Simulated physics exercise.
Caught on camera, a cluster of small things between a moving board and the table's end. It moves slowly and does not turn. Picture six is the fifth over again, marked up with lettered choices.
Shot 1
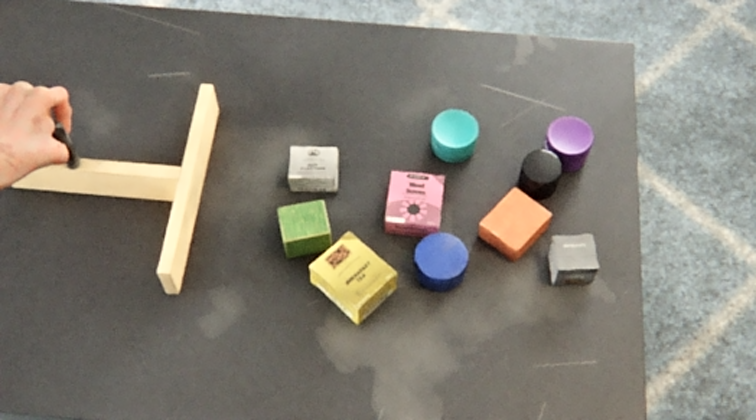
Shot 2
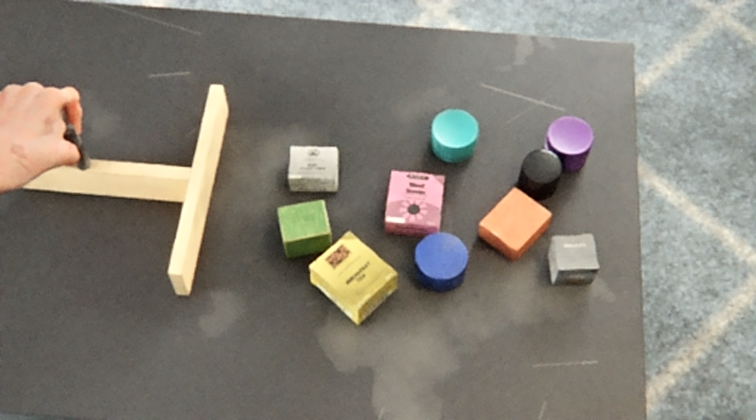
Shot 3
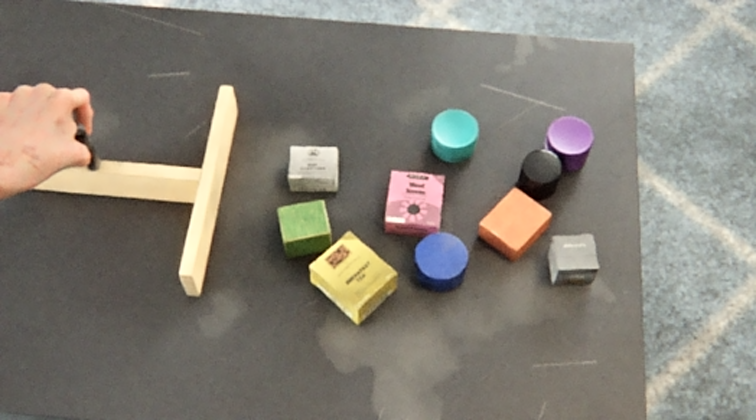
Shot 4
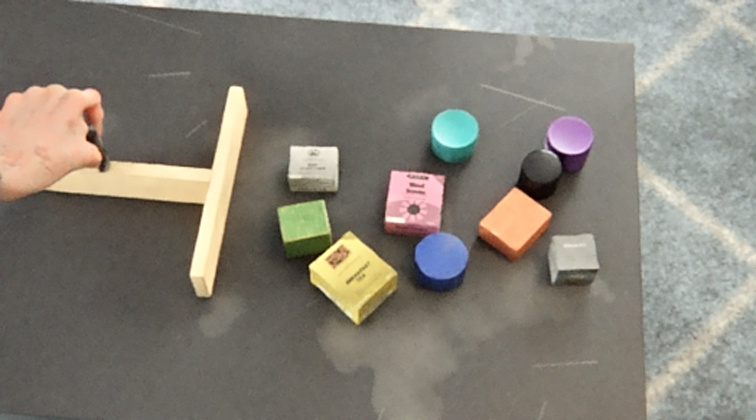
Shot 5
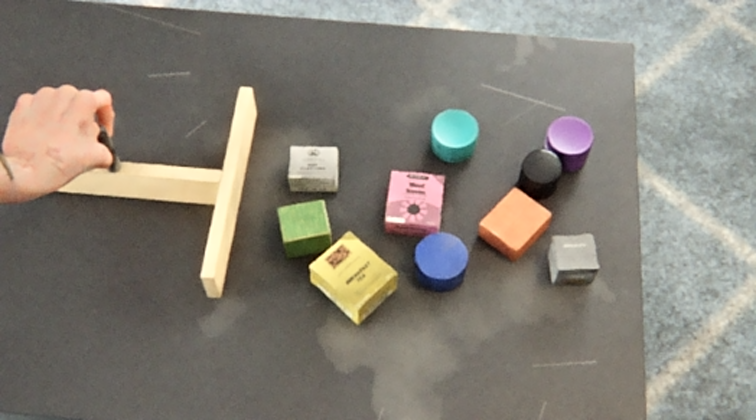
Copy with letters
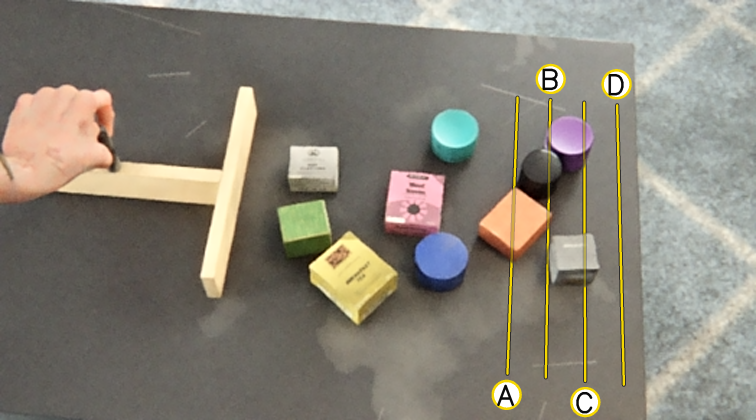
The clip shows a hand sliding a T-shaped wooden board slowly to the right across a dark tabletop, moving closer to a cluster of small colourful boxes and round containers, which stay still throughout.
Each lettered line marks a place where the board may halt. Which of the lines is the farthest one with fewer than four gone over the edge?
B is the last line within the limit.
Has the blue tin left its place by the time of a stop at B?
By then, yes.
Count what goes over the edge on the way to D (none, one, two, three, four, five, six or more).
In all, six or more.
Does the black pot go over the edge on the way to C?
By then, yes.
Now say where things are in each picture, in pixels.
The first frame shows turquoise tub (454, 137); yellow packet (354, 278); purple jar (568, 145).
The second frame shows board (197, 174); white packet (314, 169).
The third frame shows board (208, 175); grey packet (573, 260).
The fourth frame shows board (218, 176); pink box (415, 205).
The fifth frame shows board (228, 177); blue tin (440, 262); turquoise tub (454, 137); yellow packet (354, 278).
On the copy, A at (513, 225); B at (548, 228); C at (585, 231); D at (620, 234).
On B. First, board (342, 187); yellow packet (374, 291); green block (369, 241).
Then, board (457, 196); grey packet (606, 273); orange block (587, 225).
Finally, board (549, 204); grey packet over the edge; orange block over the edge; two fallen.
By contrast, A is within the limit but short; C drops six; D drops ten.
